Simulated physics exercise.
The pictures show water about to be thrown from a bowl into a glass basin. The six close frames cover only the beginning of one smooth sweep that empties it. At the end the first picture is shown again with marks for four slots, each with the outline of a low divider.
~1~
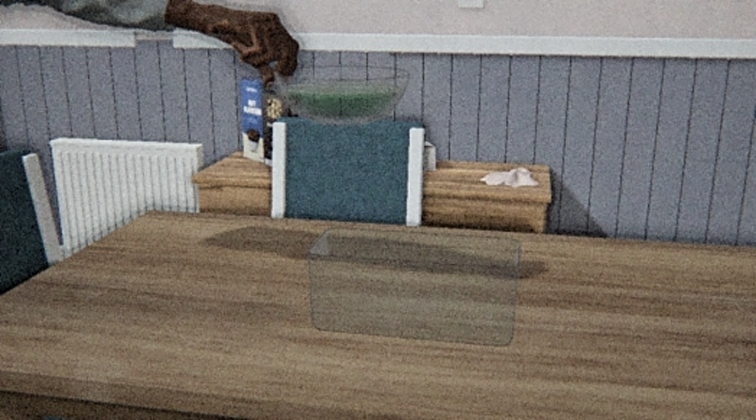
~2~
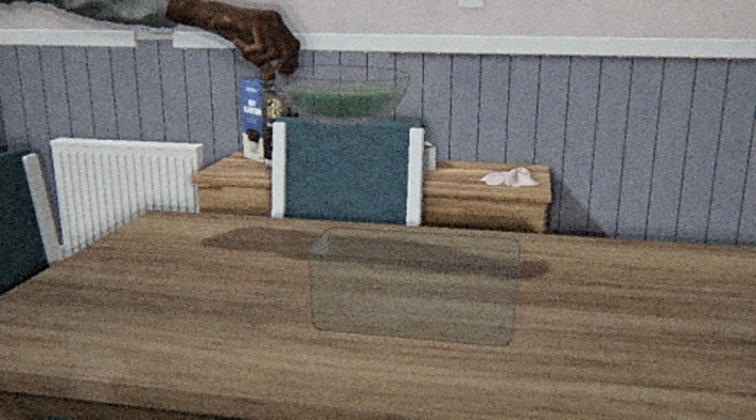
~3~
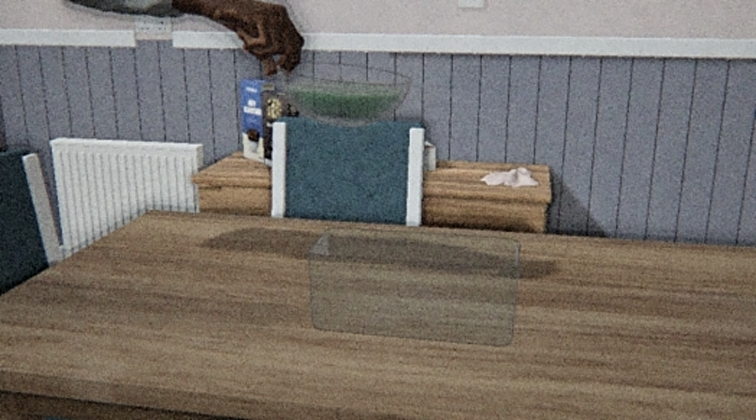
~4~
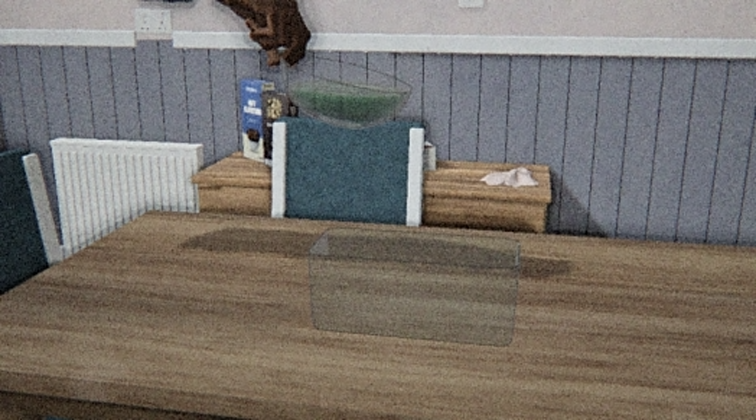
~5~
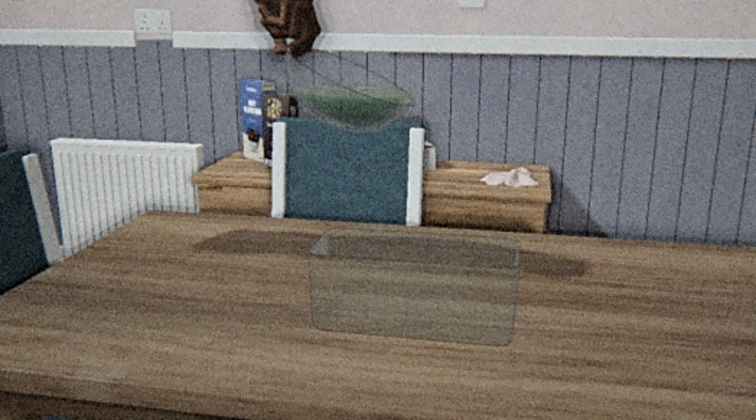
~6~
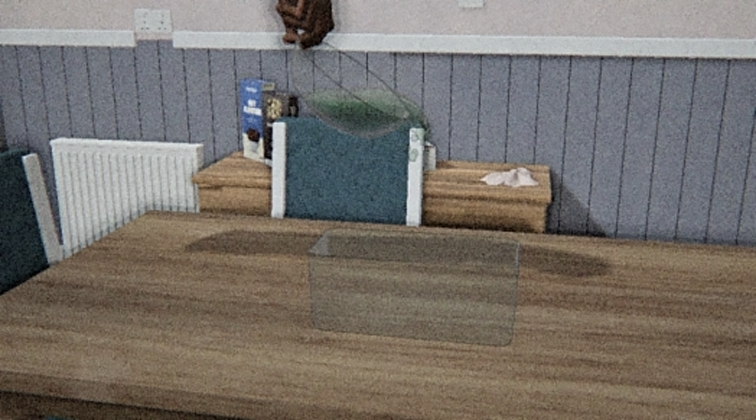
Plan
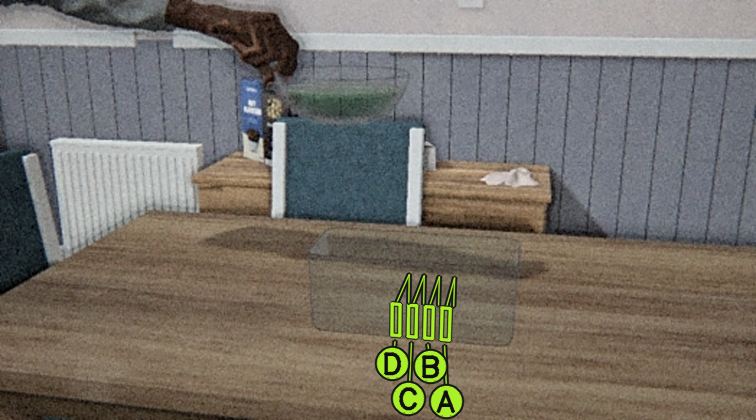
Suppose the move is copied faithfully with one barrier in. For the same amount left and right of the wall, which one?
A.
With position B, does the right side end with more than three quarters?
No.
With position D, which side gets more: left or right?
More ends on the right.
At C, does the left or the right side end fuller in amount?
More ends on the right.
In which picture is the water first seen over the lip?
In picture 5.
On the marked copy, A at (444, 345); B at (427, 344); C at (411, 342); D at (395, 341).
If A is chosen, about 50 % ends left of the wall and 46 % right of it; 4 % is lost outside.
If B is chosen, about 32 % ends left of the wall and 65 % right of it; 3 % is lost outside.
If C is chosen, about 20 % ends left of the wall and 76 % right of it; 3 % is lost outside.
If D is chosen, about 11 % ends left of the wall and 85 % right of it; 3 % is lost outside.
